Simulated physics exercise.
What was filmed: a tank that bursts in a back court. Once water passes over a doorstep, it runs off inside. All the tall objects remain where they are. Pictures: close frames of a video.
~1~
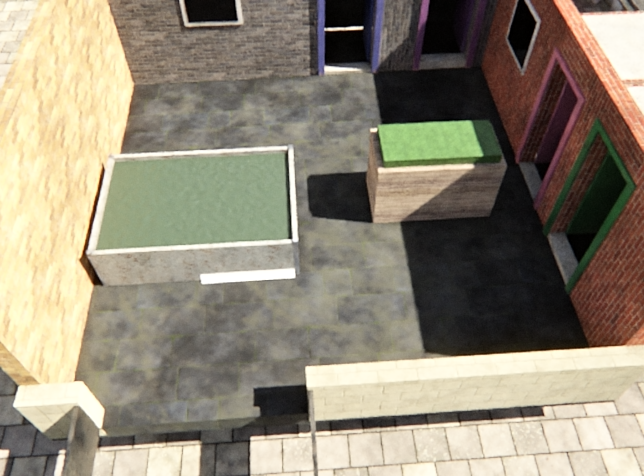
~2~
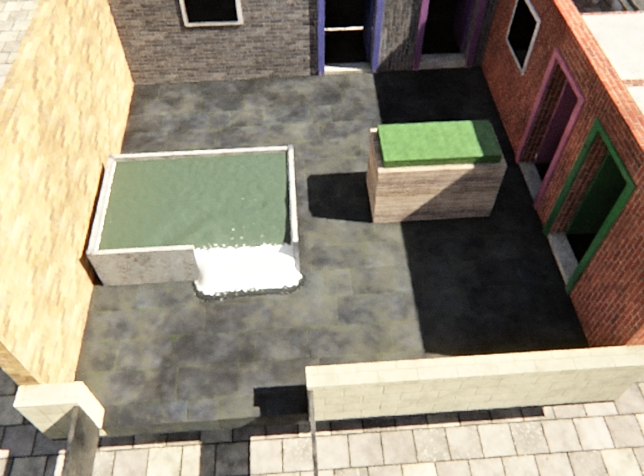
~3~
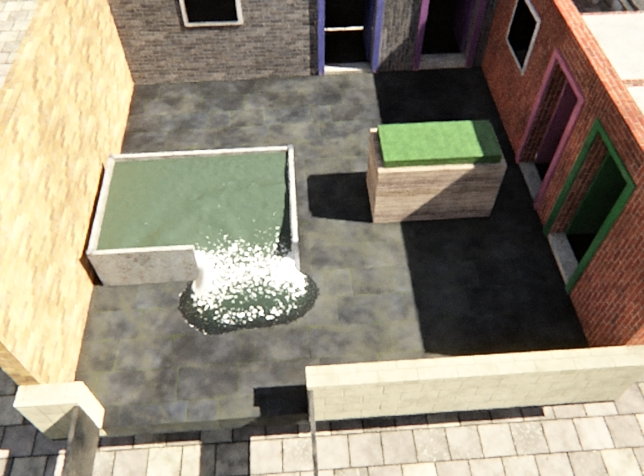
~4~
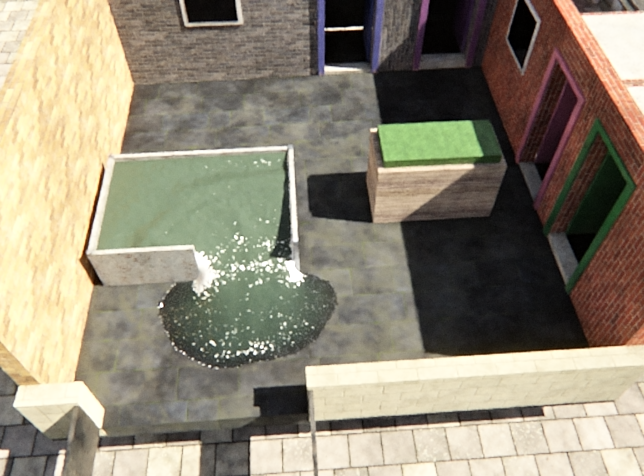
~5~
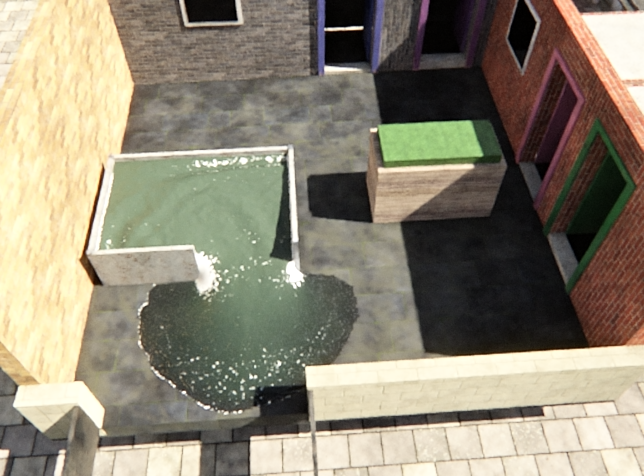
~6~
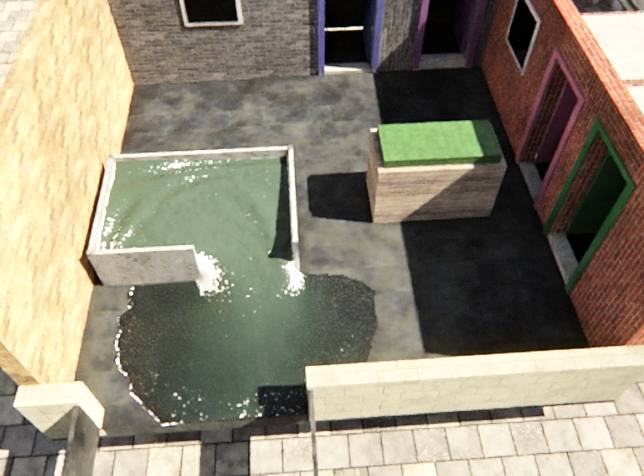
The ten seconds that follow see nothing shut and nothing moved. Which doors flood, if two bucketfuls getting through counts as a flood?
The pink door does not flood; the purple door does not flood; the green door does not flood; the blue door does not flood.
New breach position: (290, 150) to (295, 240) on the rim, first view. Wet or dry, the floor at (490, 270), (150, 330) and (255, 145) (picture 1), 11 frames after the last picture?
In turn: Inundated, then untouched, then untouched.
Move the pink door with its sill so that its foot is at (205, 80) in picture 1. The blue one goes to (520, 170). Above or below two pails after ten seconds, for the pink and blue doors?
Result - pink door: Remains below the limit; blue door: Remains below the limit.
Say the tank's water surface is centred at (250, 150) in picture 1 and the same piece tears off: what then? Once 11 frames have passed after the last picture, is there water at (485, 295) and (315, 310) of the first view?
In order: Reached by the flood and reached by the flood.
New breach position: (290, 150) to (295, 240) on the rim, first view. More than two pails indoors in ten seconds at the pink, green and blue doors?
So, taking them in turn: Pink door tops the limit, green door tops the limit, blue door tops the limit.
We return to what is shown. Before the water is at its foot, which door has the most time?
It's the one in blue.
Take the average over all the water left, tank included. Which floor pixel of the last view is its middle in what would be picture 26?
I'd mark it close to (267, 268).
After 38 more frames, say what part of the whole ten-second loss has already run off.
Approximately 80 %.
A moment on, water covers 20 % of the floor; the pink door not reached, the purple door not reached, the green door not reached, the blue door not reached.
Next, water covers 20 % of the floor; the pink door not reached, the purple door not reached, the green door not reached, the blue door not reached.
Then, water covers 30 % of the floor; the pink door not reached, the purple door not reached, the green door wet at the sill, nothing in, the blue door not reached.
Later, water covers 45 % of the floor; the pink door wet at the sill, nothing in, the purple door wet at the sill, nothing in, the green door under two buckets in, the blue door not reached.
In the end, water covers 65 % of the floor; the pink door under two buckets in, the purple door wet at the sill, nothing in, the green door under two buckets in, the blue door wet at the sill, nothing in.
